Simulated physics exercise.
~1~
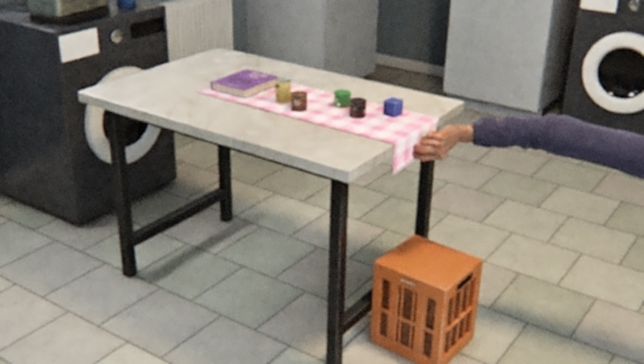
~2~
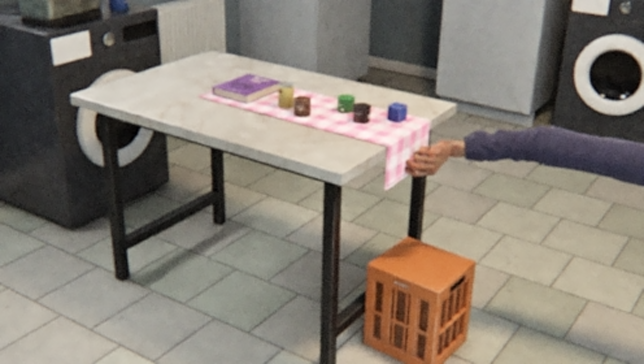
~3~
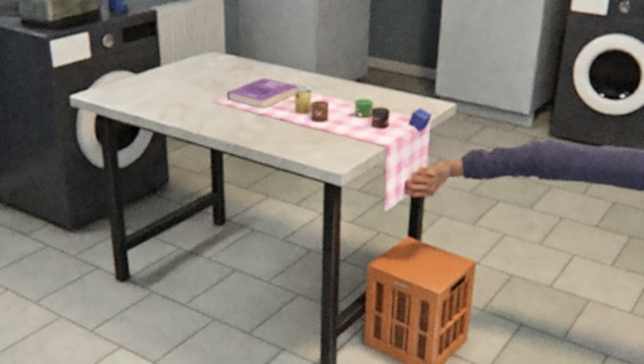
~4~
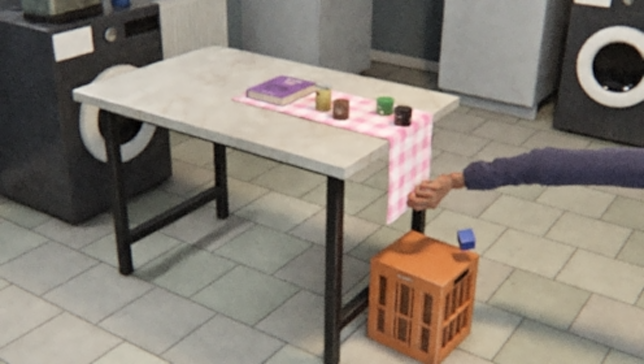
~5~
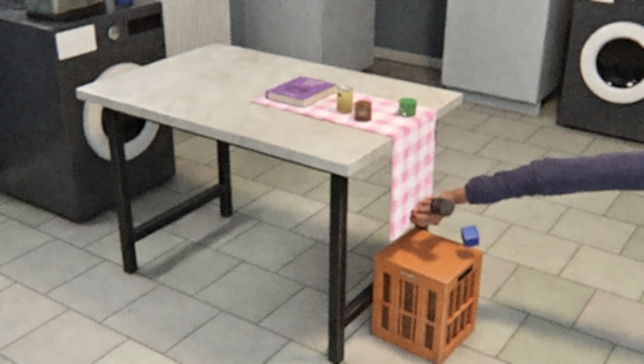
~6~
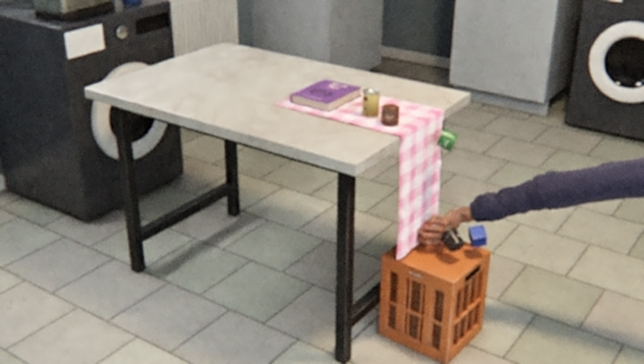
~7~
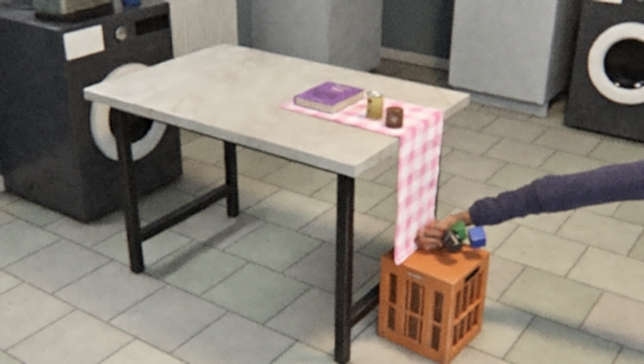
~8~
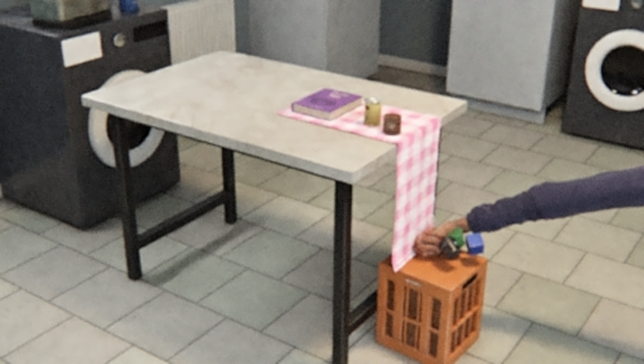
Hand drawing a pink checked cloth down off a table, blue cube, black pot and green pot dropping onto an orange crate.
